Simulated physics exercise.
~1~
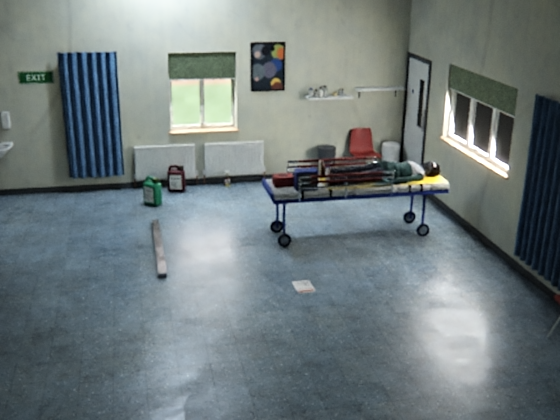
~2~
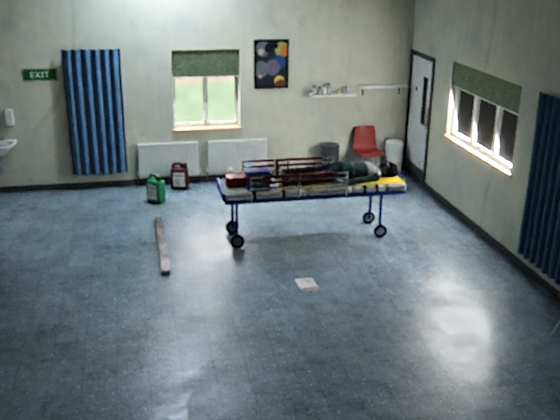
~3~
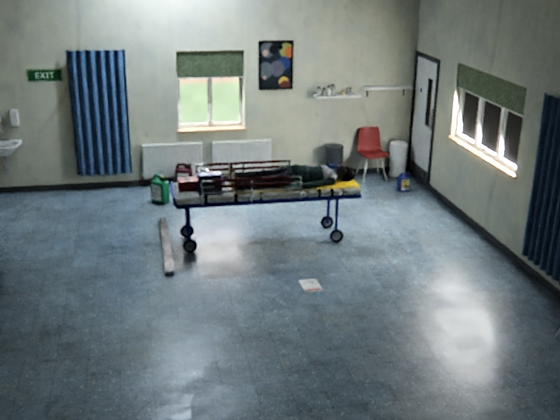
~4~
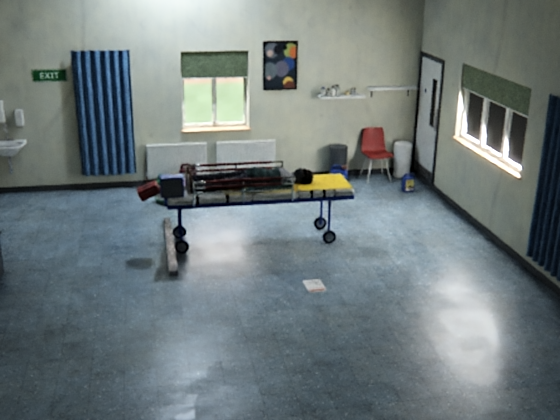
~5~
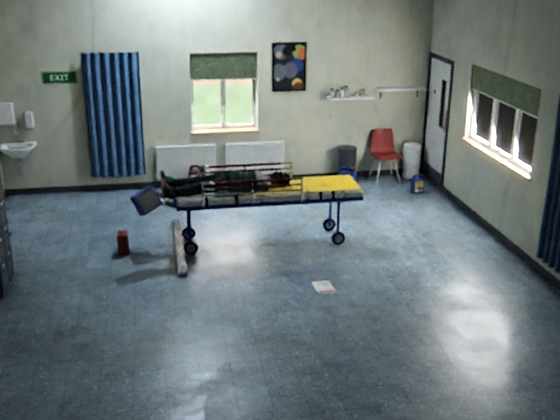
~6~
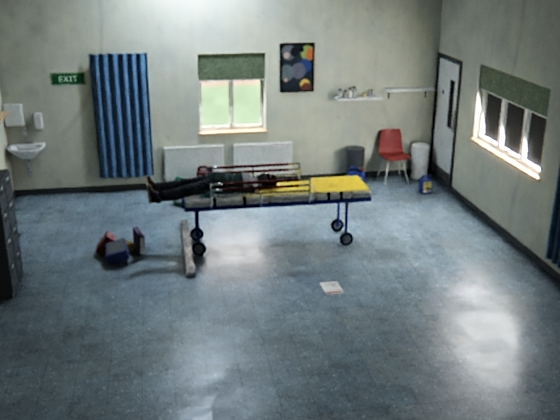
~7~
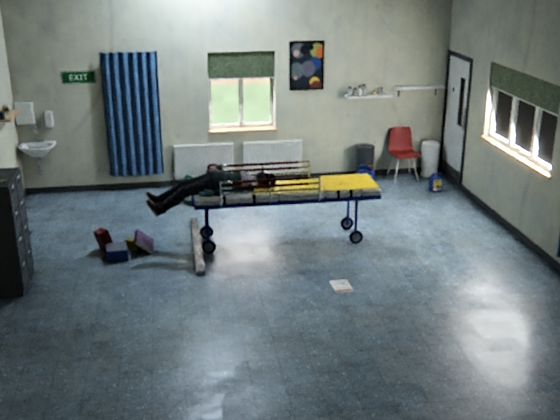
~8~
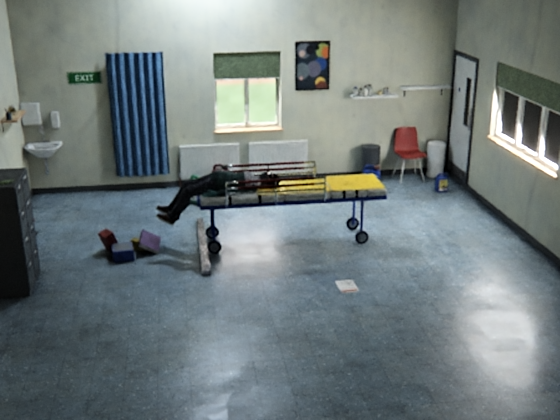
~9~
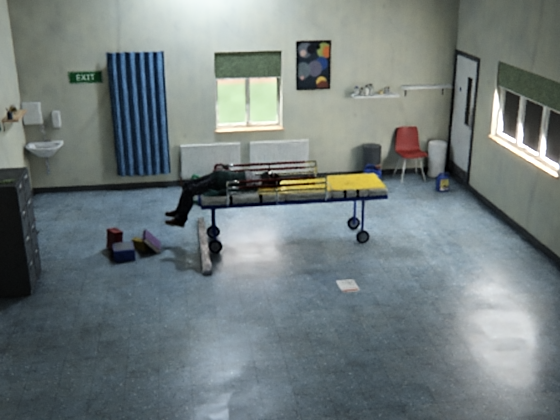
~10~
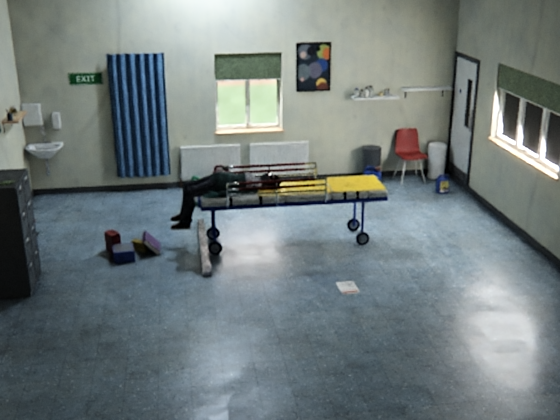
Person lying limp on a wheeled stretcher rolling left, stopping at a low sill, items tumbling off and lower legs sliding past the end.
